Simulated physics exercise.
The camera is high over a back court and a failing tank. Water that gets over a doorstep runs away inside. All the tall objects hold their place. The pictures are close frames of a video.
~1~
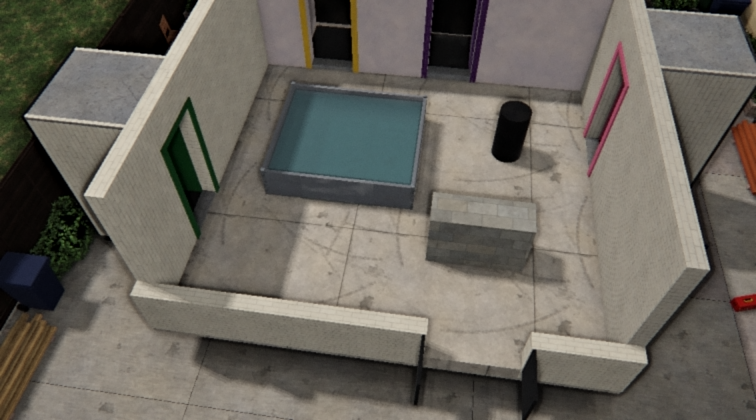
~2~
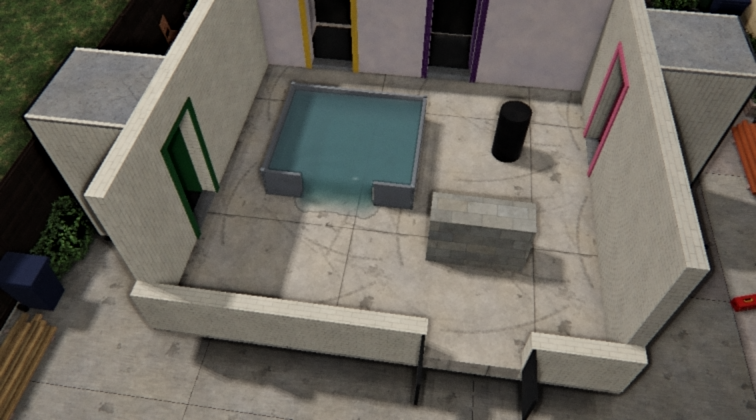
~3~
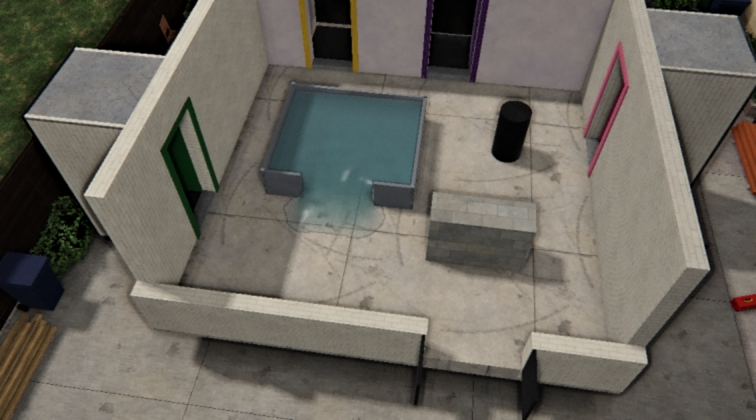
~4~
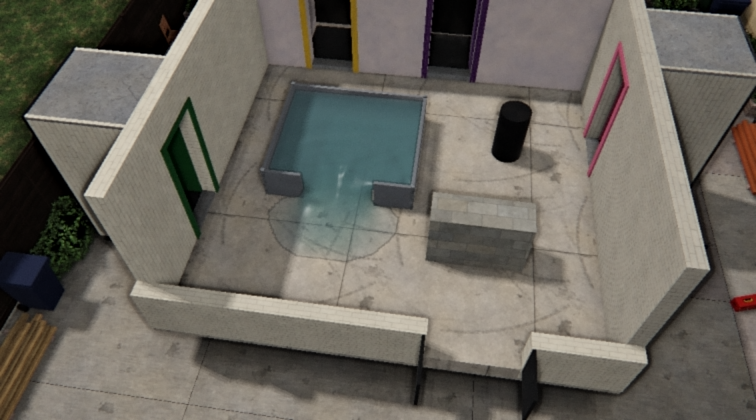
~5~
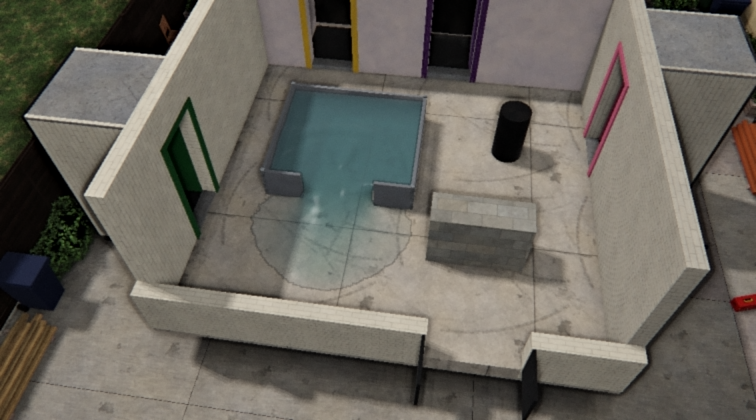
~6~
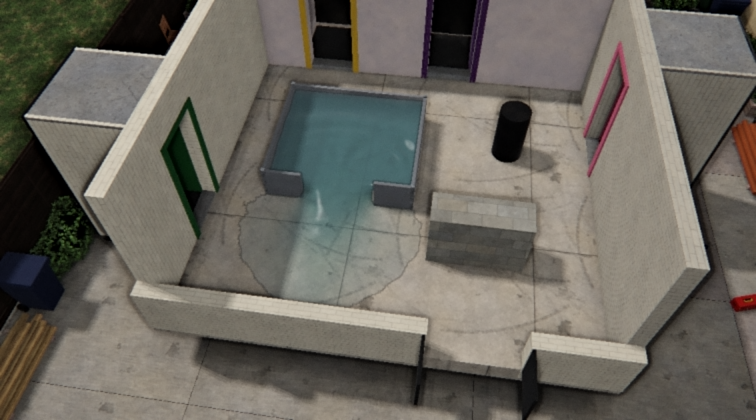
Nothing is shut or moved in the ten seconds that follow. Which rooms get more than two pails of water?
The green door floods; the pink door holds within the limit; the purple door holds within the limit; the yellow door holds within the limit.
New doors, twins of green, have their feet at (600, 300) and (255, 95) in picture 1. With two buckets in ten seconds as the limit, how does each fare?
In that order: Takes more, lets more in.
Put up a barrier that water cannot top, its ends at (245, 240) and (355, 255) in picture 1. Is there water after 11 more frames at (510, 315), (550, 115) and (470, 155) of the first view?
One after the other: Wet, no water, free of water.
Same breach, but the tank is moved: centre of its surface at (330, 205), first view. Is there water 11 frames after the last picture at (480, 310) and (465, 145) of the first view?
In turn: Covered, dry.
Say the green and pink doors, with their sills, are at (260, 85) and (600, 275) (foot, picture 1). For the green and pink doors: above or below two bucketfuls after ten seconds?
Then: Green door takes more; pink door floods.
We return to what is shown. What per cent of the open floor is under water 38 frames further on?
Close to 65 %.
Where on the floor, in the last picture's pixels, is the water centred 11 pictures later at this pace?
Around (338, 197).
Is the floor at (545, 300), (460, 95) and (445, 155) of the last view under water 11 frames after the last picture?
One after the other: Free of water, free of water, no water.
A moment on, water covers 20 % of the floor; the green door not reached, the pink door not reached, the purple door not reached, the yellow door not reached.
Next, water covers 30 % of the floor; the green door wet at the sill, nothing in, the pink door not reached, the purple door not reached, the yellow door not reached.
Then, water covers 45 % of the floor; the green door under two buckets in, the pink door not reached, the purple door not reached, the yellow door not reached.
Later, water covers 65 % of the floor; the green door over two buckets in, the pink door wet at the sill, nothing in, the purple door not reached, the yellow door wet at the sill, nothing in.
In the end, water covers 95 % of the floor; the green door over two buckets in, the pink door wet at the sill, nothing in, the purple door wet at the sill, nothing in, the yellow door under two buckets in.
